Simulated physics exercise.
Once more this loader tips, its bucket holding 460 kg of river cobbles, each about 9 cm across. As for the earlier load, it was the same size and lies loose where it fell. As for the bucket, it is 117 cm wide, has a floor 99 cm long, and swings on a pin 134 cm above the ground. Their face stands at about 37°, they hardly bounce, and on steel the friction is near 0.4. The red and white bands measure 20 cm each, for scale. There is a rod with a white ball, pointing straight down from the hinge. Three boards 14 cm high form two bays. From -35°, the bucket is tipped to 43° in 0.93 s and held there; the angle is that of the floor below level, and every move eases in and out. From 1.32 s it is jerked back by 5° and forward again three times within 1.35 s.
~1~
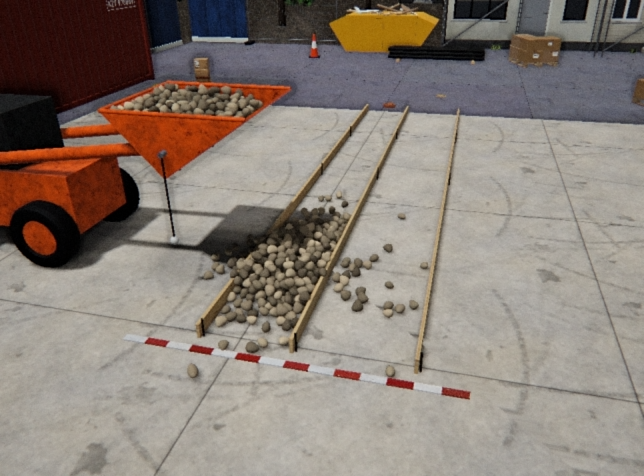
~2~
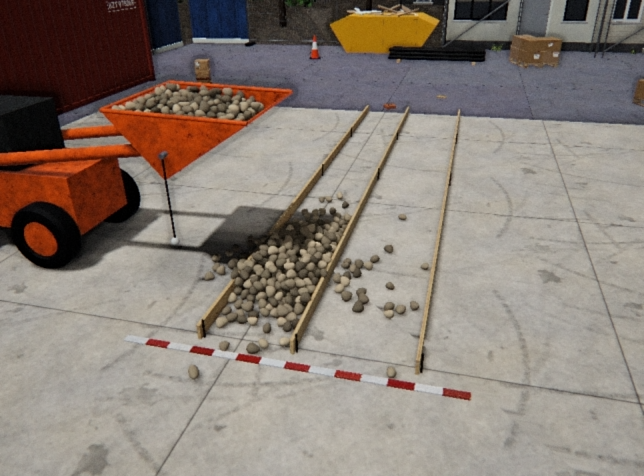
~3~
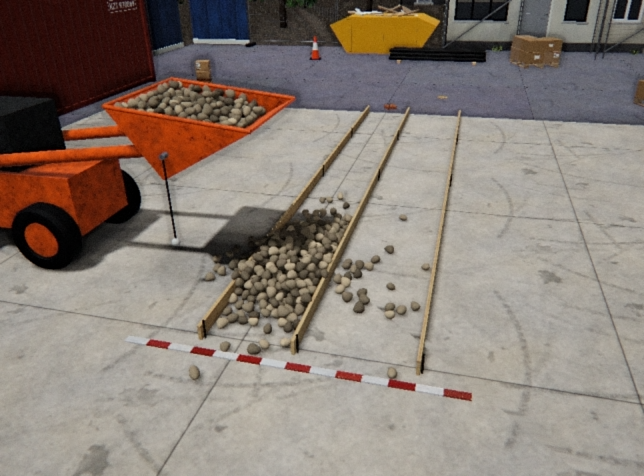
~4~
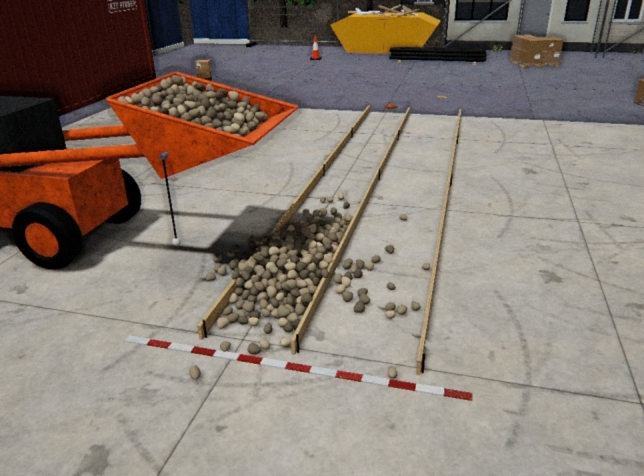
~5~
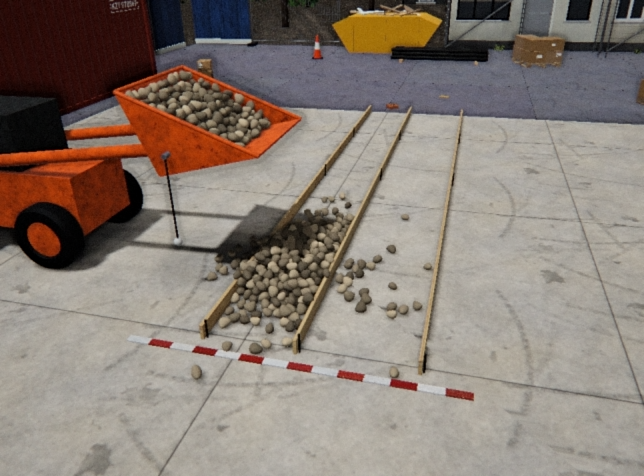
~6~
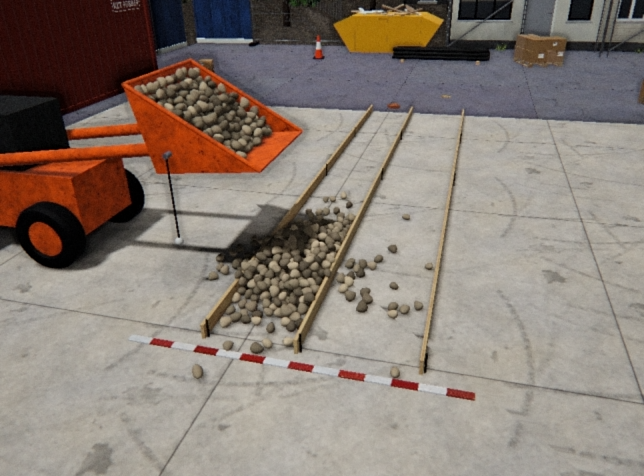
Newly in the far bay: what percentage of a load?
35 percent.
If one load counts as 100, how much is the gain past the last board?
Close to 0 parts in a hundred.
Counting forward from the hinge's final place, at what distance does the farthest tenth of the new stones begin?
I'd say close to 180 centimetres ahead of it.
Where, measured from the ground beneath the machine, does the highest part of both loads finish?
It reaches near 40 cm up from the ground.
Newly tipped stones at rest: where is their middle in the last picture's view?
Their middle rests near (310, 258).
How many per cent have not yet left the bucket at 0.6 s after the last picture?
Close to 65 in a hundred is still held.
Then, 0.3 s after the last picture the floor is at 31°; in per cent of one load, 100 in the bucket, 4 short of the bays, 91 in the near bay, 6 in the far bay; the foremost stones are at (405, 292).
Then, 0.6 s after the last picture the floor is at 43°; in per cent of one load, 63 in the bucket, 4 short of the bays, 128 in the near bay, 6 in the far bay; the foremost stones are at (405, 292).
Then, 2.7 s after the last picture the floor is at 43°; in per cent of one load, 0 in the bucket, 15 short of the bays, 144 in the near bay, 41 in the far bay; the foremost stones are at (427, 291).
Then, 5.5 s after the last picture the floor is at 43°; in per cent of one load, 0 in the bucket, 15 short of the bays, 144 in the near bay, 41 in the far bay; the foremost stones are at (427, 291). Net gain in the far bay, 35.
